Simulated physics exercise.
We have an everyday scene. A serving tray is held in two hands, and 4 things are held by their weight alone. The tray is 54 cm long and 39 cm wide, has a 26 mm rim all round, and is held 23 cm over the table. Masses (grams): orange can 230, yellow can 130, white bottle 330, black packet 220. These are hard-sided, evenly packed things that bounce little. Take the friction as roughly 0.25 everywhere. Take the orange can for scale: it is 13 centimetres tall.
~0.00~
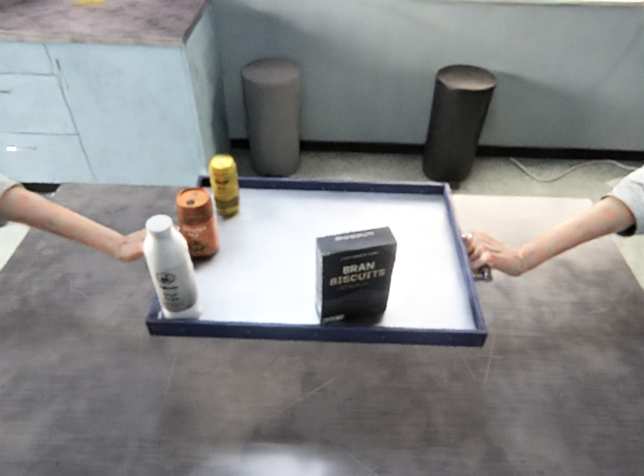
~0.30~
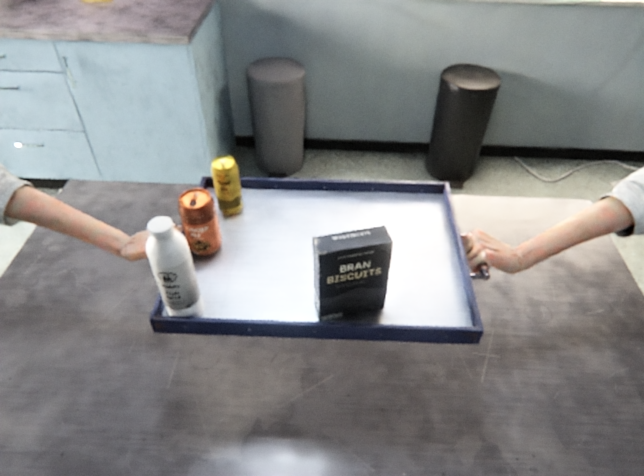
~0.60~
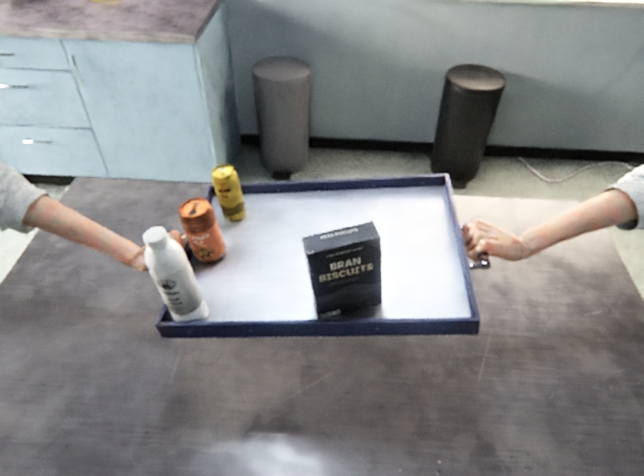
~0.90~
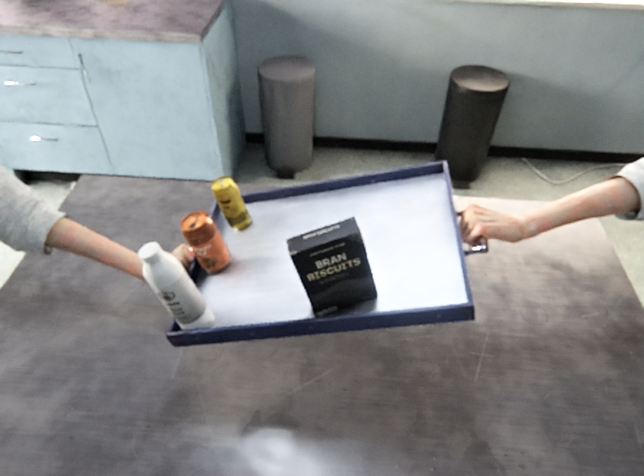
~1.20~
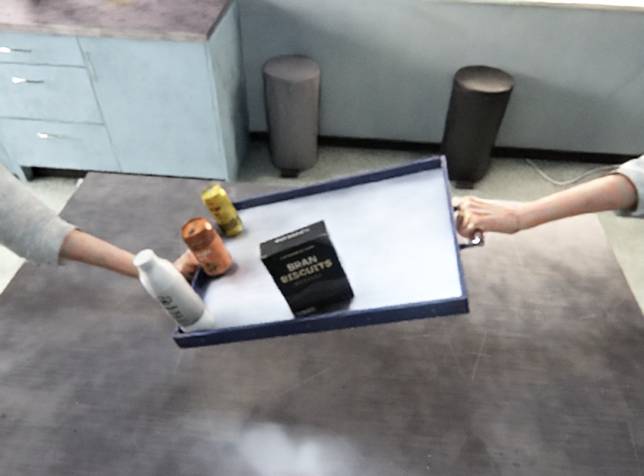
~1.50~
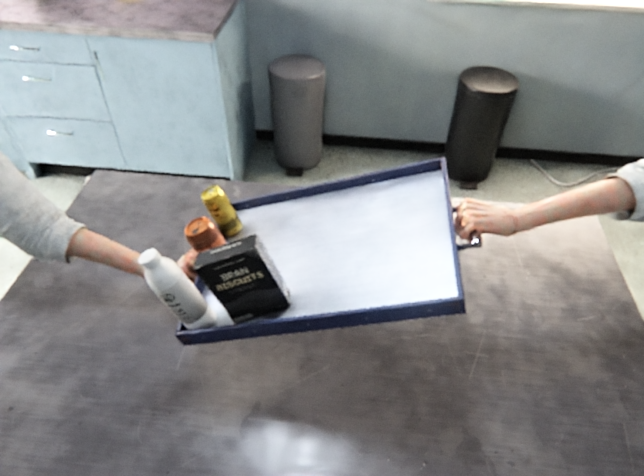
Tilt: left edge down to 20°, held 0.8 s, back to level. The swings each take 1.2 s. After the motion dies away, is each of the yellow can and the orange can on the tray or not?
One by one: I expect the yellow can to stay with the tray, I expect the orange can to stay with the tray.
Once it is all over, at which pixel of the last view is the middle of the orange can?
Rest point: Near (209, 217).
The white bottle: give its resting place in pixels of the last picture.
Look near (180, 262) and you'll find it.
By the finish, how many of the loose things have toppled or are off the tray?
Total: 0.
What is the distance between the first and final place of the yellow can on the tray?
About 4 cm.
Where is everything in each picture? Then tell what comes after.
Tray level; yellow can (225, 186); orange can (198, 224), in the first frame.
Tray at 1°, left edge down; white bottle (174, 271); black packet (351, 275), in the second frame.
Tray at 7°, left edge down; white bottle (175, 278); black packet (344, 272), in the third frame.
Tray at 16°, left edge down; white bottle (176, 290); black packet (334, 269), in the fourth frame.
Tray at 20°, left edge down; black packet (309, 271) moved 4 cm; white bottle (174, 294), in the fifth frame.
Tray at 20°, left edge down; yellow can (222, 212) moved 4 cm, in the sixth frame.
After 1.80 s, tray at 20°, left edge down; yellow can moved 4 cm near (222, 212); black packet moved 22 cm; white bottle 5° off its base.
After 2.60 s, tray at 13°, left edge down; yellow can moved 4 cm near (220, 202); black packet moved 28 cm; white bottle 5° off its base.
In the end (3.8 s), not toppled but over 5 cm from the start, black packet; the other 3 under 5 cm from the start. In the last view, yellow can near (220, 183), orange can near (209, 217).
